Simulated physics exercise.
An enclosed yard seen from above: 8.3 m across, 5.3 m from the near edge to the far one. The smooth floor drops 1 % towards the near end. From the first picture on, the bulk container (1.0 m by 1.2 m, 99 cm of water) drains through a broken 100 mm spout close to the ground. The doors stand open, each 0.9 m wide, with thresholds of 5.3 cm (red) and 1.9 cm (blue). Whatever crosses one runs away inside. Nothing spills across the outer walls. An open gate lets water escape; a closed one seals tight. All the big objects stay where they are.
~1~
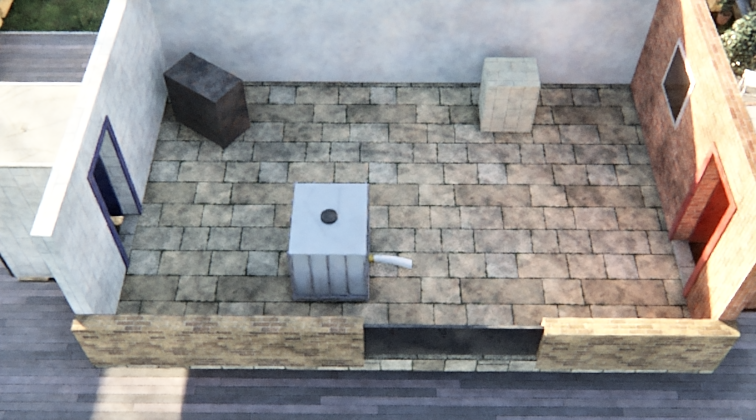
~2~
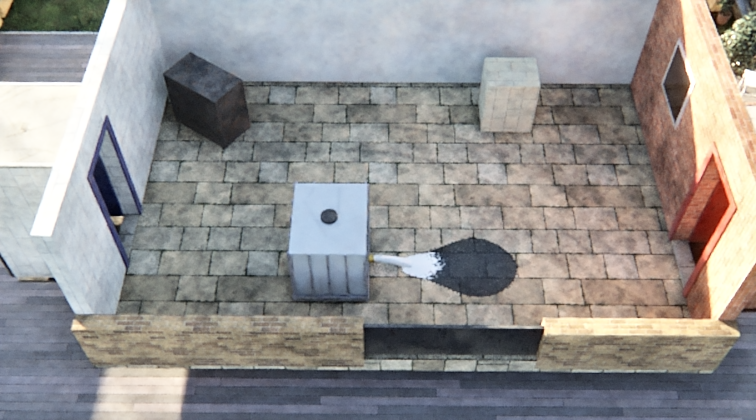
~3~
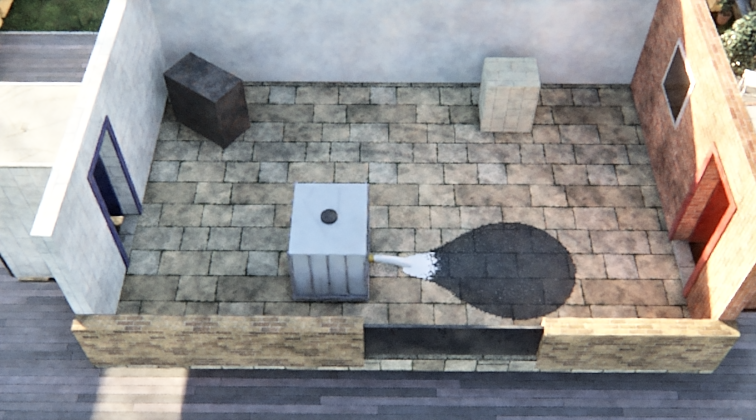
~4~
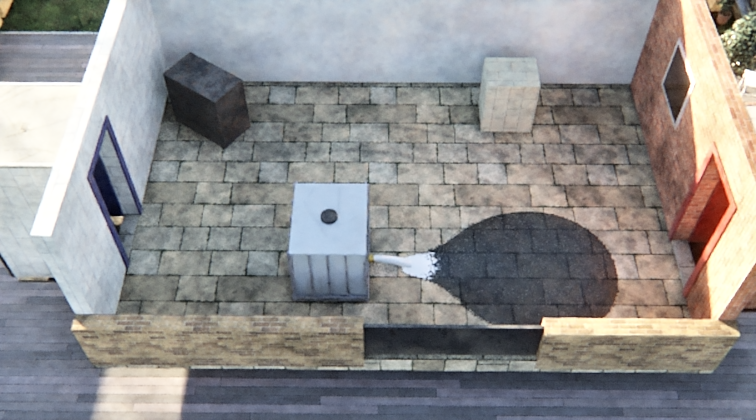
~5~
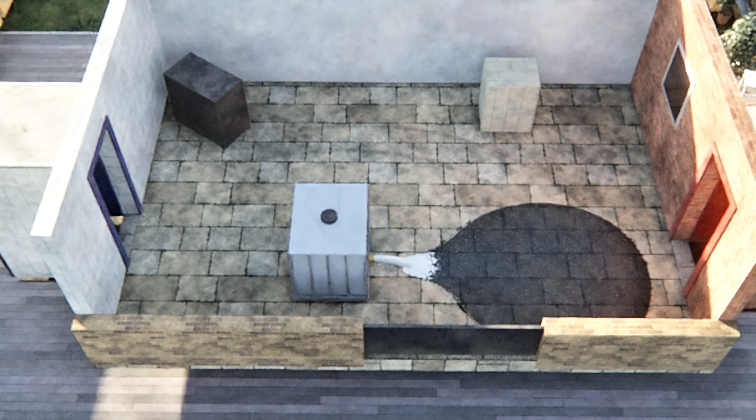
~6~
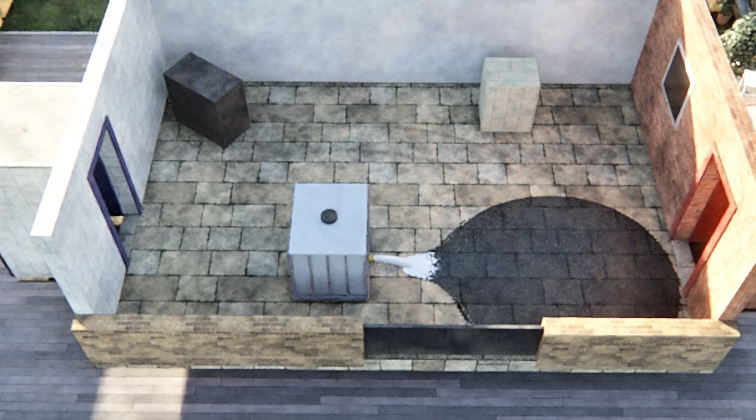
Water jets from the right side of a pale grey, box-shaped container and spreads rightward over dry stone paving as a dark, rounded sheet, growing wide towards the near wall and the right-hand side. The walled yard, seen from high above by a still camera, has a blue-framed doorway left and a red-framed one right. A black block and a cream block stand motionless near the back wall.
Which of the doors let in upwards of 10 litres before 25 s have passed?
One by one: At the red door it stays under the limit; at the blue door it stays under the limit.
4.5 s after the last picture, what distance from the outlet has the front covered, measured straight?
Roughly 5.2 m.
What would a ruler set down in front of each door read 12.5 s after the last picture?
Depths in cm: Red 4.0, blue 0.0.
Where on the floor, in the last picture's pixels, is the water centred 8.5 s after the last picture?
Near (586, 270).
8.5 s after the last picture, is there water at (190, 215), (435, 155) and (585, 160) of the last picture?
In turn: Dry, dry, flooded.
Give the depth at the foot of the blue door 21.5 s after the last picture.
Some 0.0 cm.
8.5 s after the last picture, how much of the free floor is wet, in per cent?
Near 30 per cent is wet.
Then, 1.5 s after the last picture water covers 20 % of the floor and is deepest (5 cm) near (698, 347); red door 2.9 cm at the sill, 0 L in, blue door not reached.
Then, 4.5 s after the last picture water covers 25 % of the floor and is deepest (5 cm) near (415, 269); red door 3.7 cm at the sill, 0 L in, blue door not reached.
Then, 8.5 s after the last picture water covers 30 % of the floor and is deepest (5 cm) near (698, 347); red door 3.5 cm at the sill, 0 L in, blue door not reached.
Then, 12.5 s after the last picture water covers 40 % of the floor and is deepest (5 cm) near (609, 346); red door 4 cm at the sill, 0 L in, blue door not reached.
Then, 21.5 s after the last picture water covers 60 % of the floor and is deepest (5 cm) near (698, 347); red door 3.9 cm at the sill, 0 L in, blue door not reached.
